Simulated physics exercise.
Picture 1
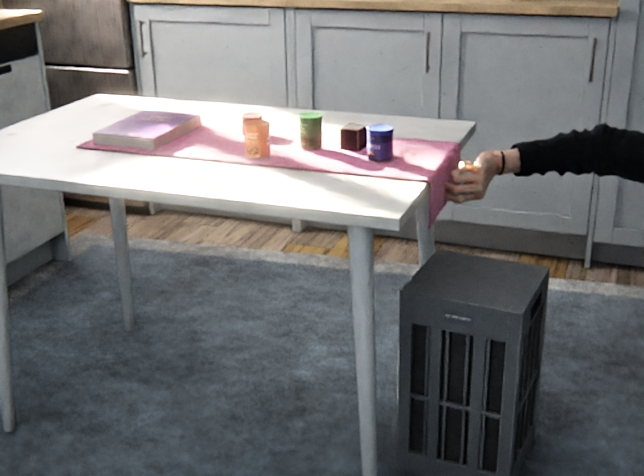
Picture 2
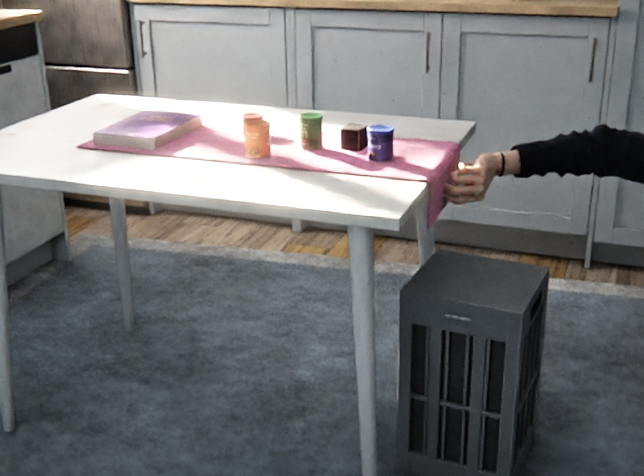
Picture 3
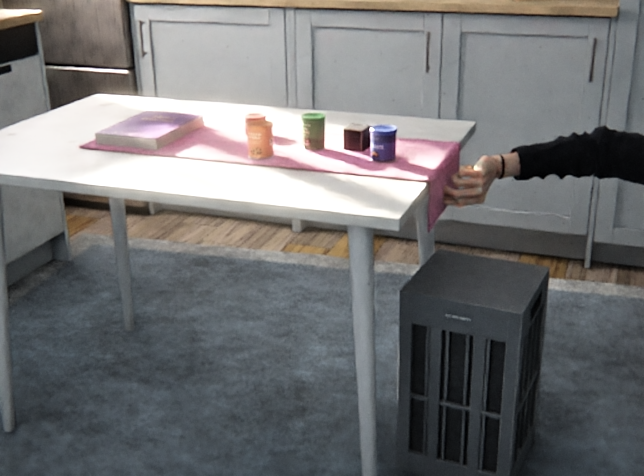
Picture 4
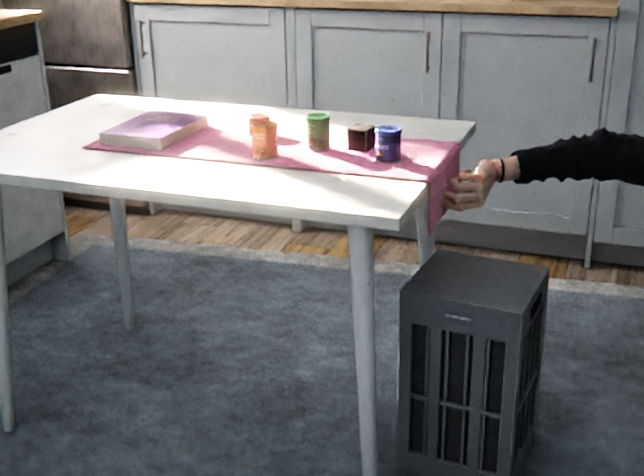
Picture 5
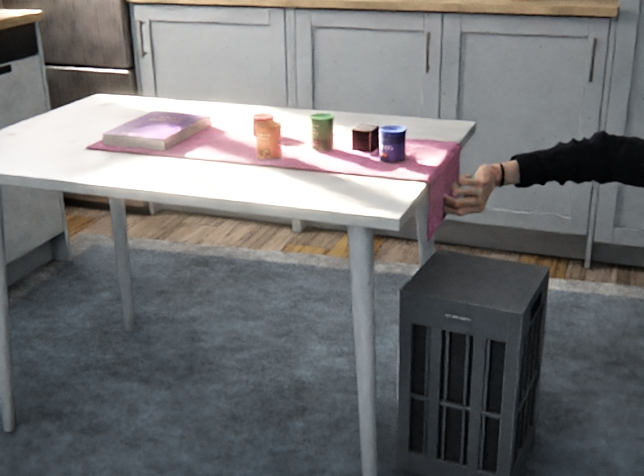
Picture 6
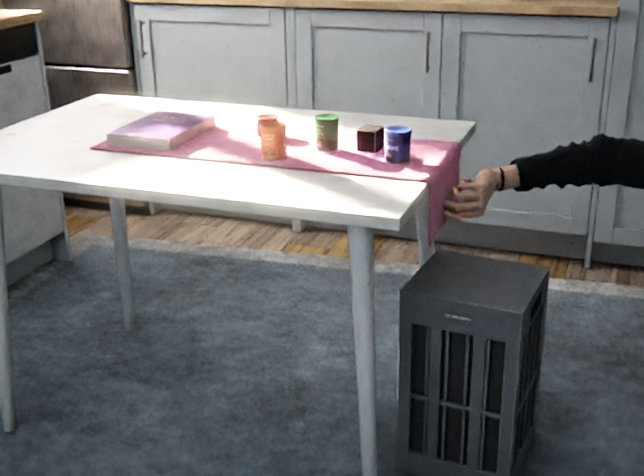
Pink scarf sliding slowly right across a white table, drawn by a hand, carrying a book, small colored containers and a dark cube.
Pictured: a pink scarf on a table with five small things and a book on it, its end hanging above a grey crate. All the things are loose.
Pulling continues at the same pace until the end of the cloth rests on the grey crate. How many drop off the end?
One.
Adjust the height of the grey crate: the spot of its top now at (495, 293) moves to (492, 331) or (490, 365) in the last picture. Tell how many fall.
2 and 3.
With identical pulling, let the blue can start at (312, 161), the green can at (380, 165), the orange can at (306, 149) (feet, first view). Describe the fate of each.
Outcome: Blue can stays aboard, green can falls away, orange can stays aboard.
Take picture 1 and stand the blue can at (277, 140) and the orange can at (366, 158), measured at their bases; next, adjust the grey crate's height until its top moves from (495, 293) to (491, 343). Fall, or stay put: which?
The blue can stays put; the orange can is lost.
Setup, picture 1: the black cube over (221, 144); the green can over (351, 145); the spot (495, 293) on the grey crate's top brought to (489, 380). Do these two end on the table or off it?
Result: Black cube still there, green can gone.
Soon after, hem near (444, 246); all still up.
After that, hem on the crate; blue can gone.
In the end, hem on the crate; blue can gone. It carries off one.
